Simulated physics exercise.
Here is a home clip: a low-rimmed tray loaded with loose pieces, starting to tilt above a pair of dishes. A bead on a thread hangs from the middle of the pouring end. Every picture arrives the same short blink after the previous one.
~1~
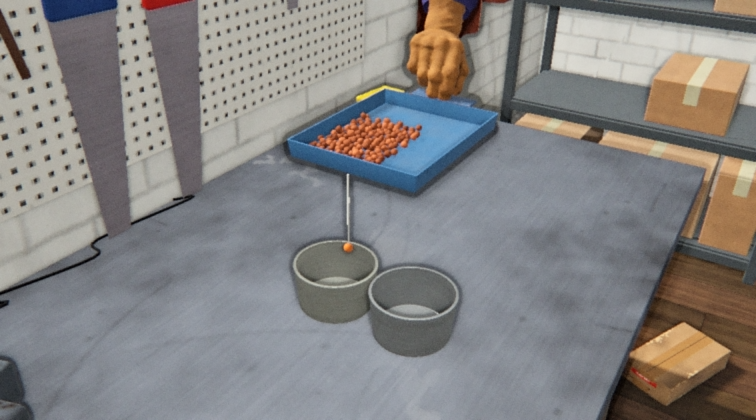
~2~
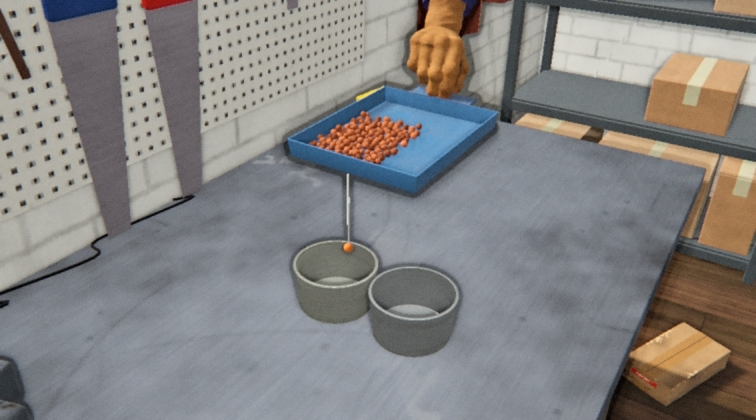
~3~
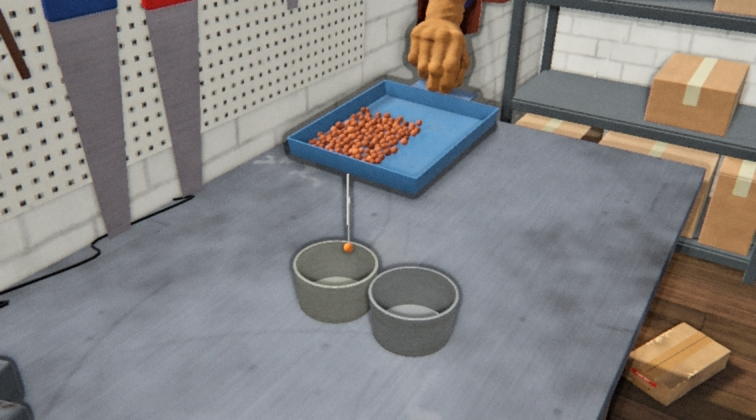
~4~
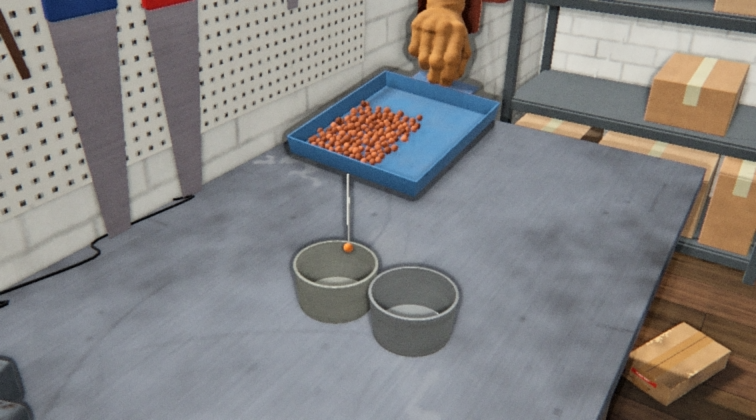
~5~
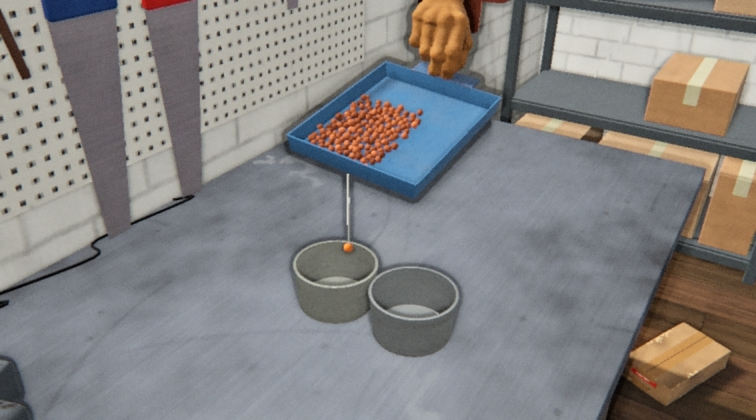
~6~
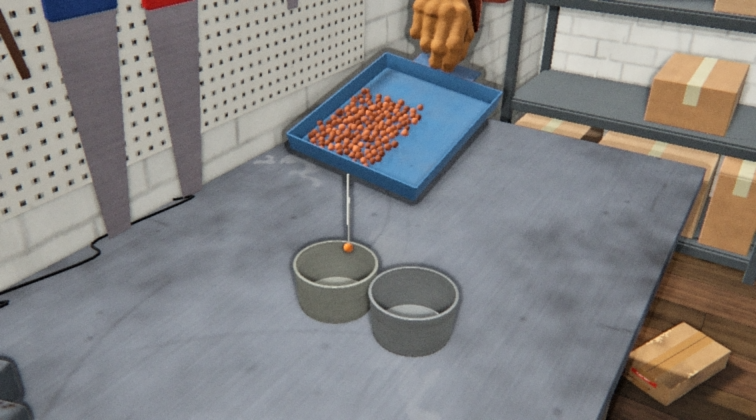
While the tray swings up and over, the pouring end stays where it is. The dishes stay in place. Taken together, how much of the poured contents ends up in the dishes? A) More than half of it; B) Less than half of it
(A) More than half of it.
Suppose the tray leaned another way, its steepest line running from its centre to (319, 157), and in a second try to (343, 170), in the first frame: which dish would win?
First place: The dish to the left; second place: The dish to the left.
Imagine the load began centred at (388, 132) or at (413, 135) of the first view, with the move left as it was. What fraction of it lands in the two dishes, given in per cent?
It would be about 80 per cent for the first and about 90 per cent for the second.
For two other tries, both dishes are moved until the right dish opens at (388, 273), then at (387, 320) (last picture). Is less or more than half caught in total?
The pair would catch the greater share the first time and the lesser share the second time.
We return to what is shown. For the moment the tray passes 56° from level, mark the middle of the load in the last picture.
I'd put the middle close to (378, 149).
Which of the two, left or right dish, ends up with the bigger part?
Pick: The one placed right.
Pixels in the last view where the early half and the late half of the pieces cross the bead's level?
The opening half passes (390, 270), the closing half (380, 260).
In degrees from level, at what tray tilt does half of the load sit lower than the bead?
Angle: Close to 110°.
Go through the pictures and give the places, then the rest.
The first picture shows corners of the pouring end (291, 139) and (415, 174), level; middle of the load (361, 141), clay pellets; left dish (312, 299); right dish (391, 331); bead on its thread (348, 248).
The second picture shows corners of the pouring end (291, 139) and (415, 175), level; middle of the load (361, 141).
The third picture shows corners of the pouring end (291, 138) and (415, 177), tipped barely, lowest at the right corner; middle of the load (361, 138).
The fourth picture shows corners of the pouring end (291, 136) and (415, 180), tipped a little, lowest at the right corner; middle of the load (361, 135).
The fifth picture shows corners of the pouring end (290, 134) and (415, 183), tipped a little, lowest at the right corner; middle of the load (361, 132).
The sixth picture shows corners of the pouring end (290, 133) and (415, 186), tipped a little, lowest at the right corner; middle of the load (361, 128); left dish (312, 299); right dish (391, 331).
Just after the last frame, tray tipped steeply; every one on the tray.
A moment on, tray tipped right over; every one on the tray.
Further on, tray tipped past a quarter turn; roughly two thirds in the right dish; about a tenth in the left dish; roughly a quarter outside both; just a few in the air.
When it is over, tray tipped past a quarter turn; roughly two thirds in the right dish; about a tenth in the left dish; roughly a quarter outside both; just a few in the air.
